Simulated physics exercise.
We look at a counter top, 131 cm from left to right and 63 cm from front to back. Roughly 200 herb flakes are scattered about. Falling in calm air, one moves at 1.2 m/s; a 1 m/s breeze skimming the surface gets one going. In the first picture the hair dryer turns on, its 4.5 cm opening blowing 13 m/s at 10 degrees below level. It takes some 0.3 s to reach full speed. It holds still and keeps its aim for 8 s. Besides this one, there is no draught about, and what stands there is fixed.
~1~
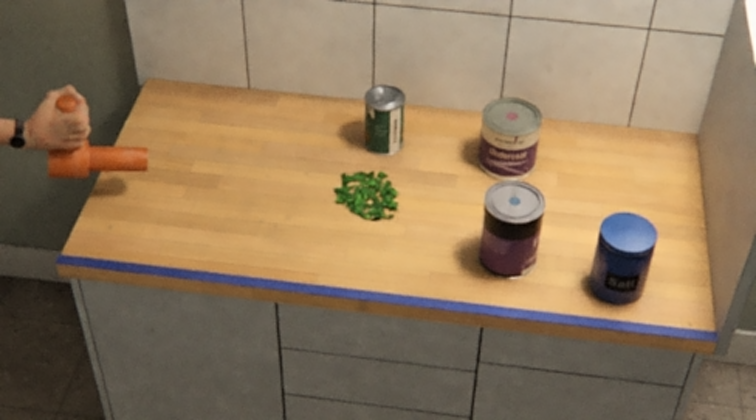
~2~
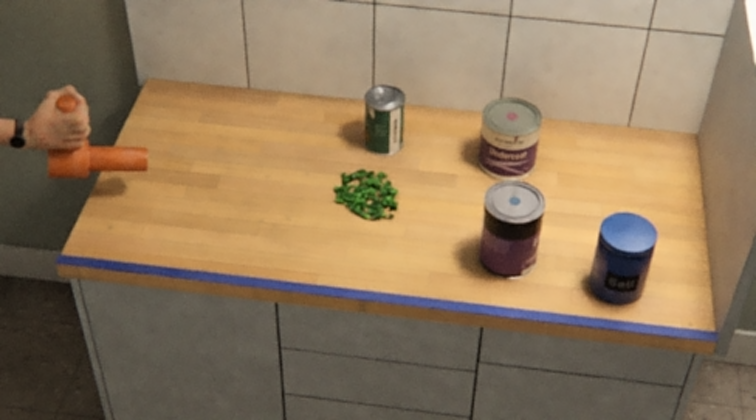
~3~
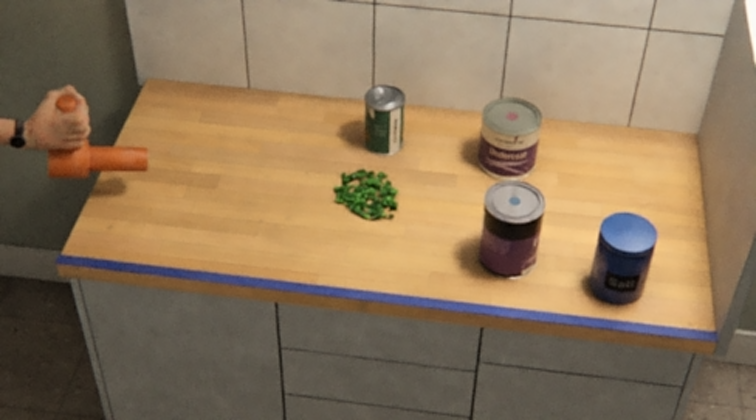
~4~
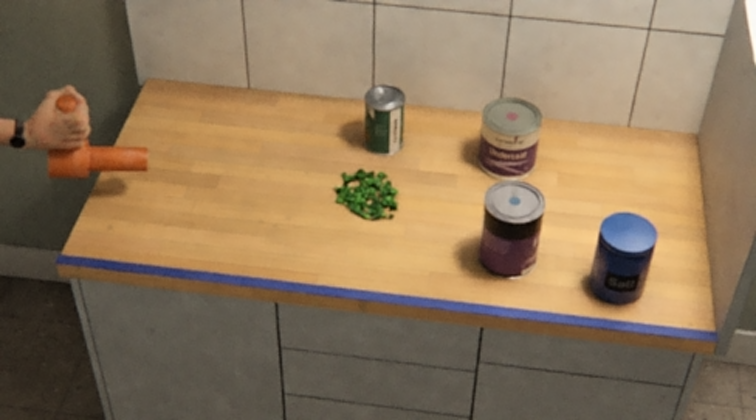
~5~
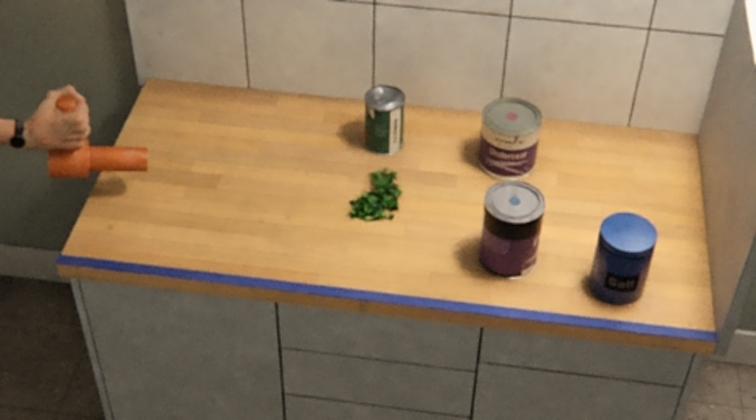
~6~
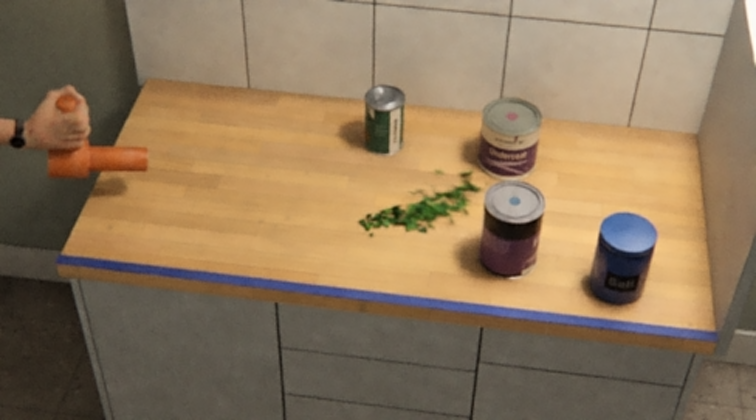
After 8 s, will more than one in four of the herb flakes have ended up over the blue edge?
Yes.
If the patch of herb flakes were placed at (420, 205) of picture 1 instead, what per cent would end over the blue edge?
About 70 %.
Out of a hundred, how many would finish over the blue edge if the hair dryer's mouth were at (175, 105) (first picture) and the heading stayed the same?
That would come to roughly 0 %.
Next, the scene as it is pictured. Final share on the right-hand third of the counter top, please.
Share at the end: Close to 30 %.
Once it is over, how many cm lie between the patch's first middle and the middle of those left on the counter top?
About 60 centimetres.
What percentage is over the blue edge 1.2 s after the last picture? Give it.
40 % or thereabouts.
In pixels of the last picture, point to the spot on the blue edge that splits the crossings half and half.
Near (616, 330).
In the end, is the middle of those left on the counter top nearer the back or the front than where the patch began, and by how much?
Towards the front, some 10 cm.
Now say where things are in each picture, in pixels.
In the first frame, the middle of the herb flakes is near (363, 195), none has stirred yet and the mouth of the hair dryer is at (147, 159).
In the second frame, the middle of the herb flakes is near (363, 194), none has stirred yet and the blue edge is centred on (377, 302).
In the third frame, the middle of the herb flakes is near (363, 194), none has stirred yet, the top of a tin is at (385, 97) and the top of a tin is at (512, 116).
In the fourth frame, the middle of the herb flakes is near (363, 194) and none has stirred yet.
In the fifth frame, the middle of the herb flakes is near (376, 200), the farthest in sight from the hair dryer is at (399, 191) and about 50 % have left their places.
In the sixth frame, the middle of the herb flakes is near (425, 212), the farthest in sight from the hair dryer is at (488, 184) and about 95 % have left their places.
Then, 1.2 s after the last picture, 40 % are over the blue edge; the middle of those still in play is near (617, 260); 36 % have settled or left.
Then, 2.2 s after the last picture, 50 % are over the blue edge; the middle of those still in play is near (609, 260); 56 % have settled or left.
Then, 4.1 s after the last picture, 54 % are over the blue edge; the middle of those still in play is near (619, 262); 62 % have settled or left.
Then, 7.7 s after the last picture, at the end, 56 % are over the blue edge; the middle of those still in play is near (638, 264).
